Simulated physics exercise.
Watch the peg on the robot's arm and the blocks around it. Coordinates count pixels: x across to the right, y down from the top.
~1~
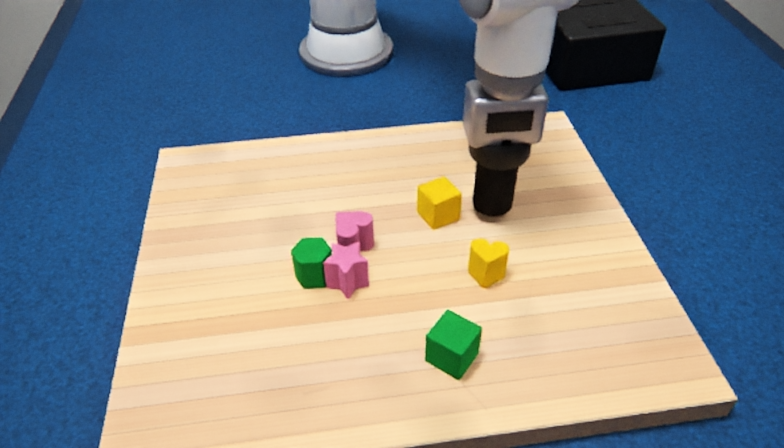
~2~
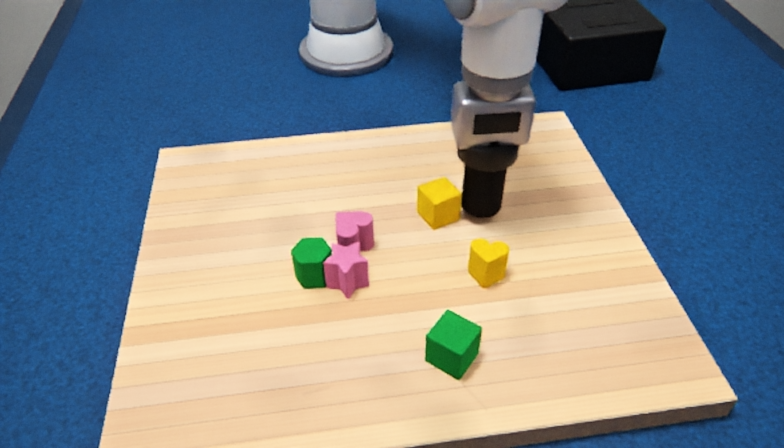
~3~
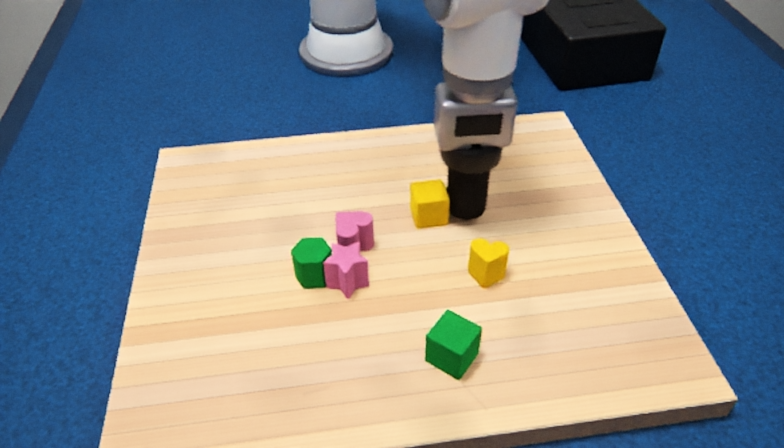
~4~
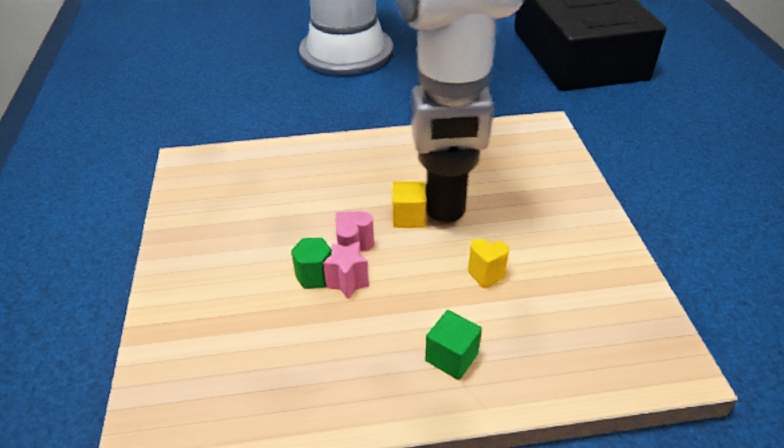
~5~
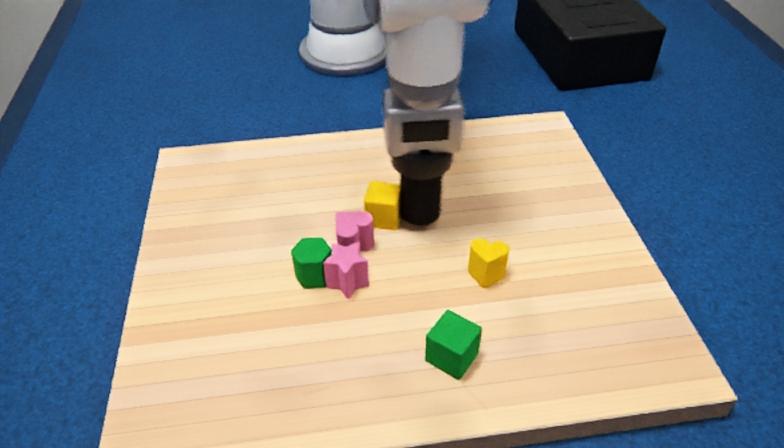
A robot arm with a black peg moved left across a wooden board, met the yellow cube and pushed it left toward the pink heart block, while the other blocks stayed still.
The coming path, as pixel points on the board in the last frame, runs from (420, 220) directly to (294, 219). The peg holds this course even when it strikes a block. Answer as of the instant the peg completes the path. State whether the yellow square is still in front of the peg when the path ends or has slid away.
That block remains ahead.
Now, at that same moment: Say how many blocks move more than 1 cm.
The count is one.
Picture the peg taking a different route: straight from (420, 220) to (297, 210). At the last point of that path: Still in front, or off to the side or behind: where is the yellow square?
Prediction: Still leading.
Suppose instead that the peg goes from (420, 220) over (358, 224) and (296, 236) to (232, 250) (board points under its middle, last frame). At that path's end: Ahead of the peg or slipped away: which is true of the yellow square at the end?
Expect to find it next to or behind the peg.
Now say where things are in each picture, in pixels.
In the first frame, lower end of the peg (492, 203), tops of blocks, pink heart block (352, 221), yellow square (440, 189).
In the second frame, peg (481, 205), blocks as before.
In the third frame, peg (466, 206), yellow square (430, 190).
In the fourth frame, peg (445, 209), yellow square (409, 191).
In the fifth frame, peg (420, 212), pink heart block (352, 221), yellow square (383, 192).
What follows on the original path. One third of the way, peg (377, 212); yellow square (339, 192).
Two thirds of the way, peg (334, 212); yellow square (295, 192).
At the end, peg (293, 211); pink heart block not moved; yellow square (253, 191).
